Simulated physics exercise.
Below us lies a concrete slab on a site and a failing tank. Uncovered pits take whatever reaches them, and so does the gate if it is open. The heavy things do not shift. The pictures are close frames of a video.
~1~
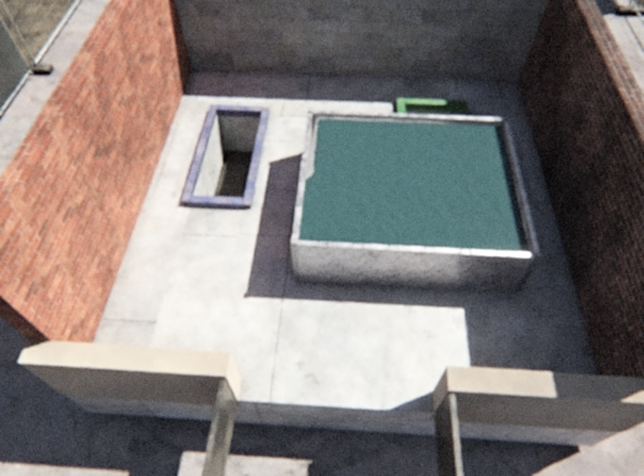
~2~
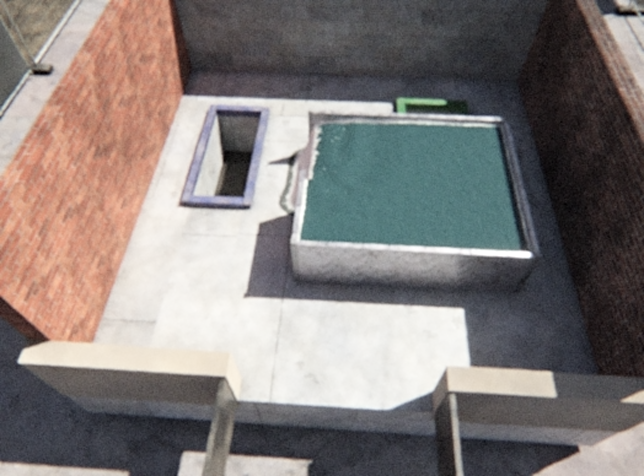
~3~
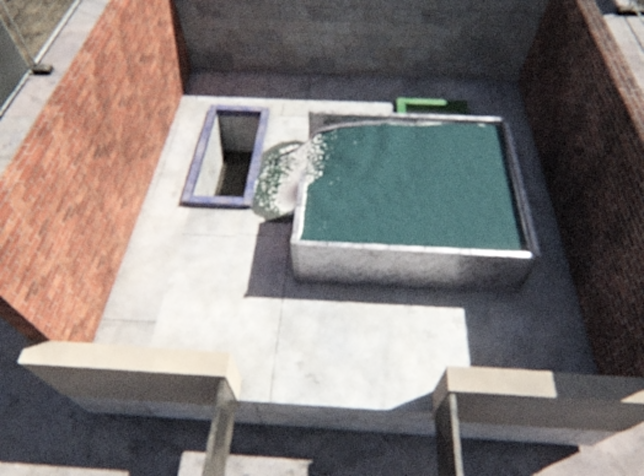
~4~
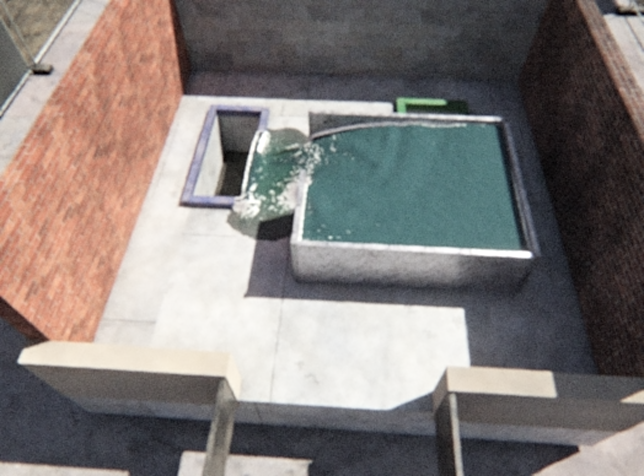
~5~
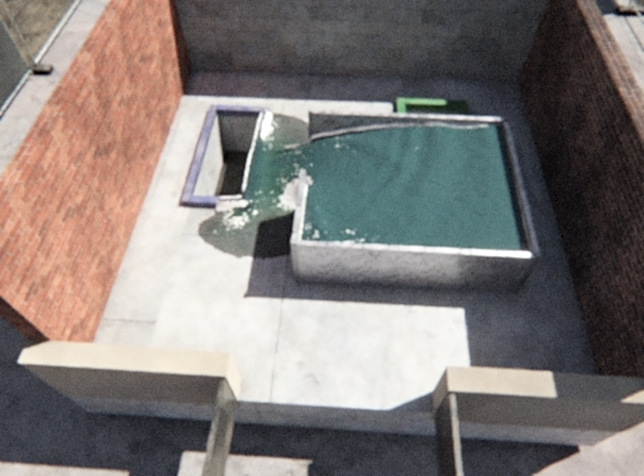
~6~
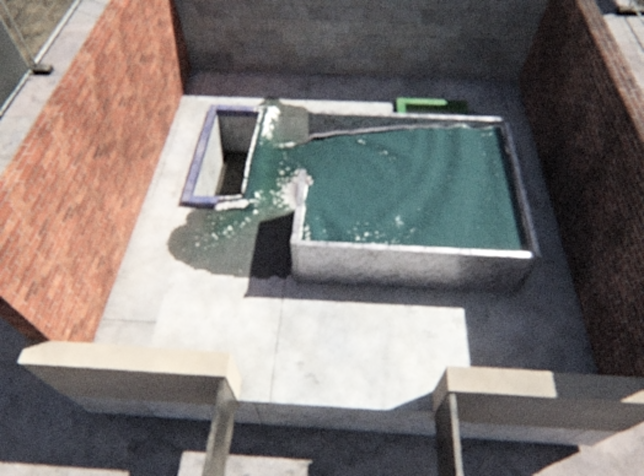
A large raised tank of dark green water stands right of centre on a pale concrete slab, seen from above between red brick side walls and a grey back wall. A blue-rimmed rectangular opening lies to its left, with a green-edged piece behind the tank. Water bursts through the tank's left side, foaming, spreads left to the blue rim, then forward across the slab, while the camera stays still.
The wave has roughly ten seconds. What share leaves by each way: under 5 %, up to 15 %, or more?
One by one: The gate takes not even 5 %; the blue pit takes above 15 %; the green pit takes not even 5 %.
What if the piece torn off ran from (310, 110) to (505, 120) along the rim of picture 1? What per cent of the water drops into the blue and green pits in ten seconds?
Parts in a hundred: Blue 8, green 25.
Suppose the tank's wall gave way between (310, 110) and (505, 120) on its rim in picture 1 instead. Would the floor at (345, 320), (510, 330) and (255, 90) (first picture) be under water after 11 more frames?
In that order: Dry, clear, under water.
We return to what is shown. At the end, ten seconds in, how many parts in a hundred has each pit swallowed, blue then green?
Roughly 50 per cent, then 0 per cent.
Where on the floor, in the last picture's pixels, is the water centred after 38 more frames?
Around (350, 205).
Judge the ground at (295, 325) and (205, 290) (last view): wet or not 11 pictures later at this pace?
In turn: Clear, awash.
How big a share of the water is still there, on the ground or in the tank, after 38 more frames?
About 54 per cent.
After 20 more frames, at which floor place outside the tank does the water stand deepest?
Roughly at (264, 174).
A moment on, water covers 25 % of the floor; the gate 0 %, the blue pit 12 %, the green pit 0 %.
Next, water covers 30 % of the floor; the gate 0 %, the blue pit 23 %, the green pit 0 %.
Then, water covers 45 % of the floor; the gate 0 %, the blue pit 34 %, the green pit 0 %.
Later, water covers 75 % of the floor; the gate 1 %, the blue pit 45 %, the green pit 0 %.
In the end, water covers 100 % of the floor; the gate 3 %, the blue pit 51 %, the green pit 0 %.
